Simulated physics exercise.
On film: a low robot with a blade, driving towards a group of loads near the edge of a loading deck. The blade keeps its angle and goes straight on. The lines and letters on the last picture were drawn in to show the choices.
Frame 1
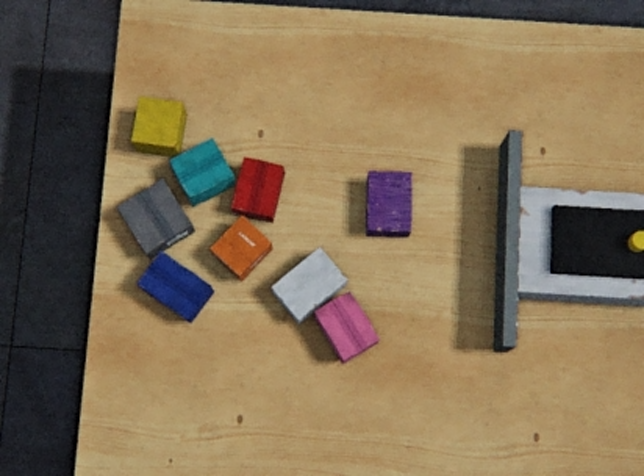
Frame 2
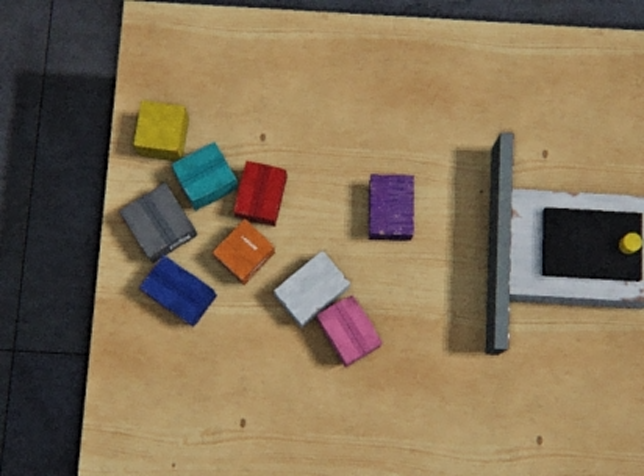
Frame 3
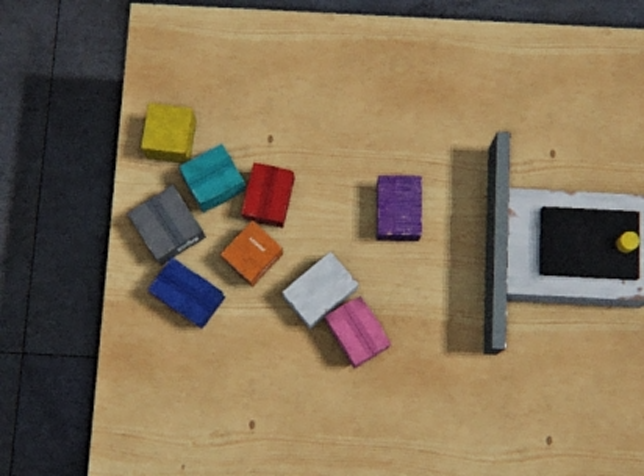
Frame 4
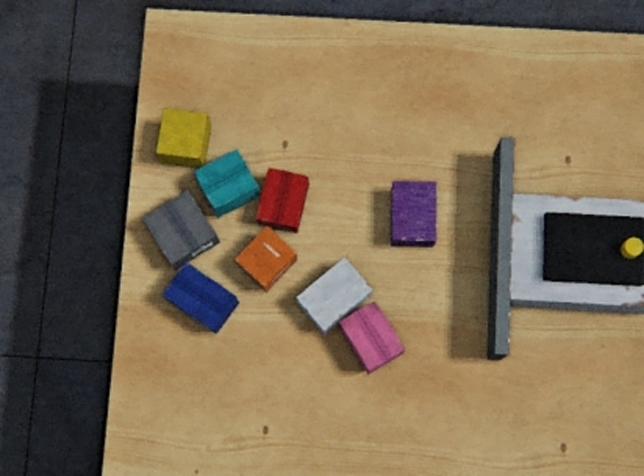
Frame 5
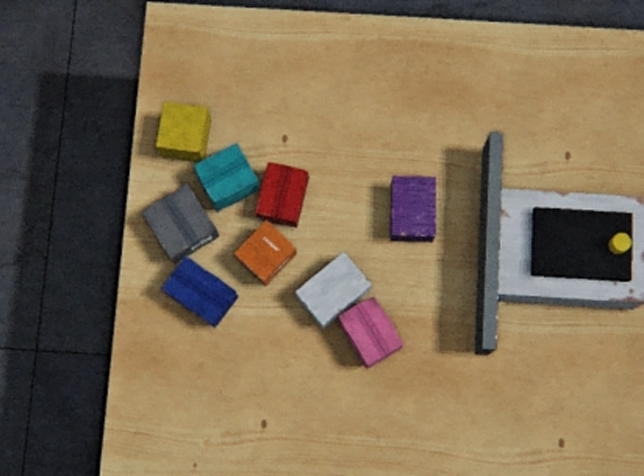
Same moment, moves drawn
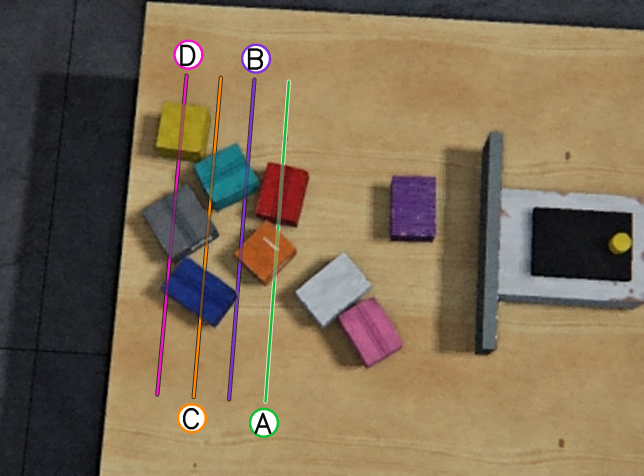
A low robot with a grey blade edges left towards coloured boxes that stay still.
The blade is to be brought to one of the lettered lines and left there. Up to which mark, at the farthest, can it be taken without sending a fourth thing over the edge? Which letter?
At C, and not beyond.
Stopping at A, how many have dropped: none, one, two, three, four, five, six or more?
The count is none.
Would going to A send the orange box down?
No.
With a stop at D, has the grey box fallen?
Yes.
On the marked copy, A at (278, 237); B at (242, 235); C at (208, 233); D at (172, 231).
Following C. Soon after the start, robot (471, 237); pink box (352, 339); purple crate (361, 206).
Later, robot (367, 231); grey box (155, 234); yellow crate (167, 124).
In the end, robot (289, 226); turquoise box over the edge; grey box over the edge; two fallen.
As for the rest, A is within the limit but short; B is within the limit but short; D drops five.
